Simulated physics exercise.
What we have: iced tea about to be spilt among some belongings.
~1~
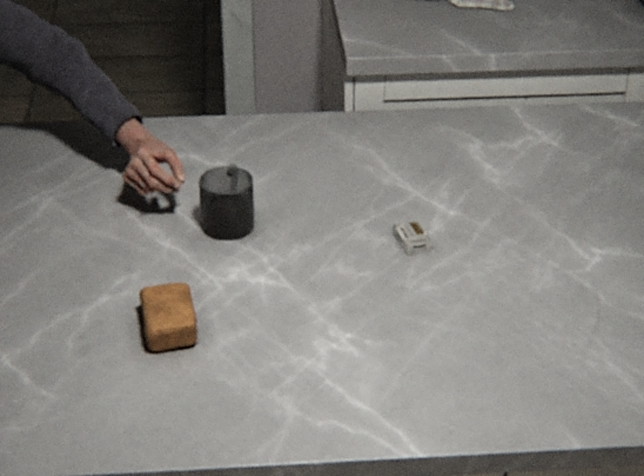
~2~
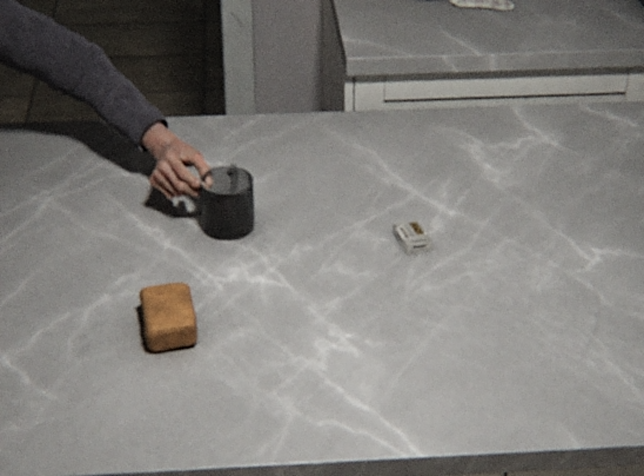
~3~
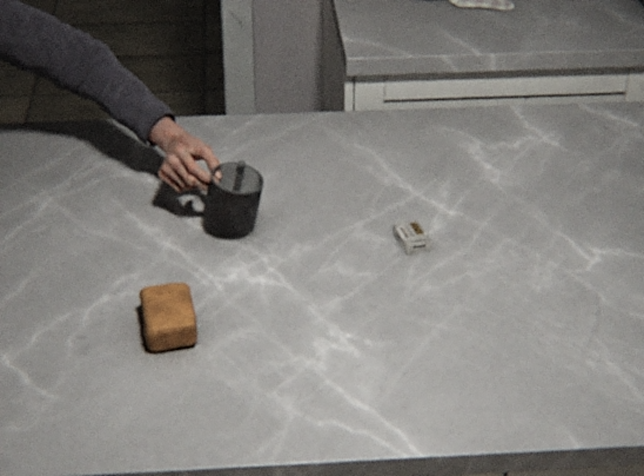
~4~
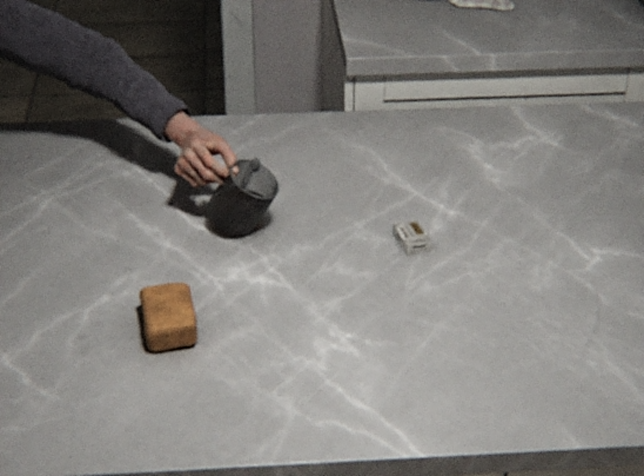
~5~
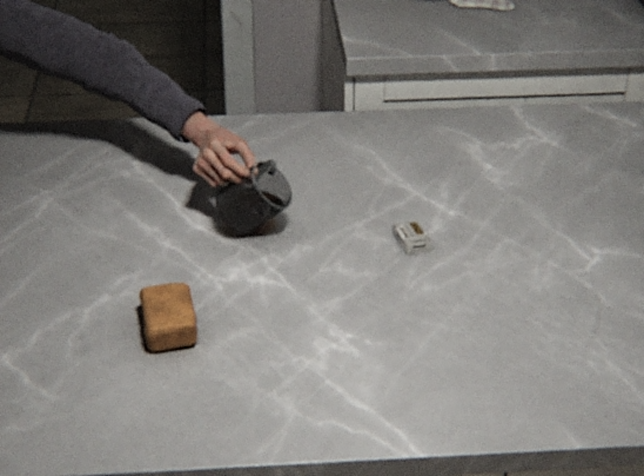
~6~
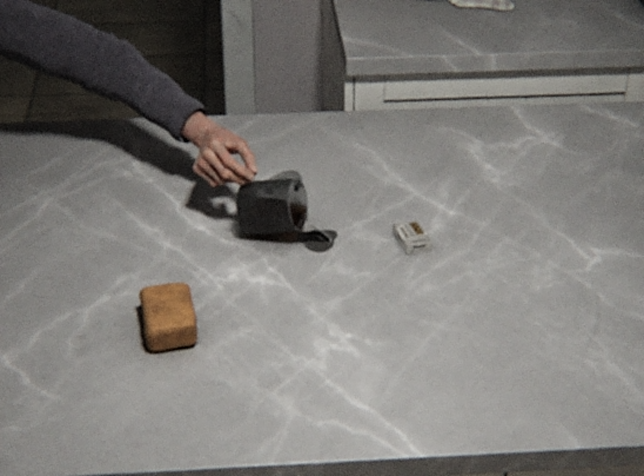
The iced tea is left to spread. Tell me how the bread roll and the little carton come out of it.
The bread roll stays dry and the little carton gets wet.
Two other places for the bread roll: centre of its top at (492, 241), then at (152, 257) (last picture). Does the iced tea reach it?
In the first try it is reached; in the second it escapes.
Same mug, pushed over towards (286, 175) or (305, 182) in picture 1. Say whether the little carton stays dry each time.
In the first try it stays dry; in the second it remains untouched.
A moment on, the puddle covers about as much as a plate; the bread roll is untouched; the little carton is reached.
Further on, the puddle covers about as much as a tray; the bread roll is untouched; the little carton is reached.
When it is over, the puddle covers about as much as a tray; the bread roll is untouched; the little carton is reached.
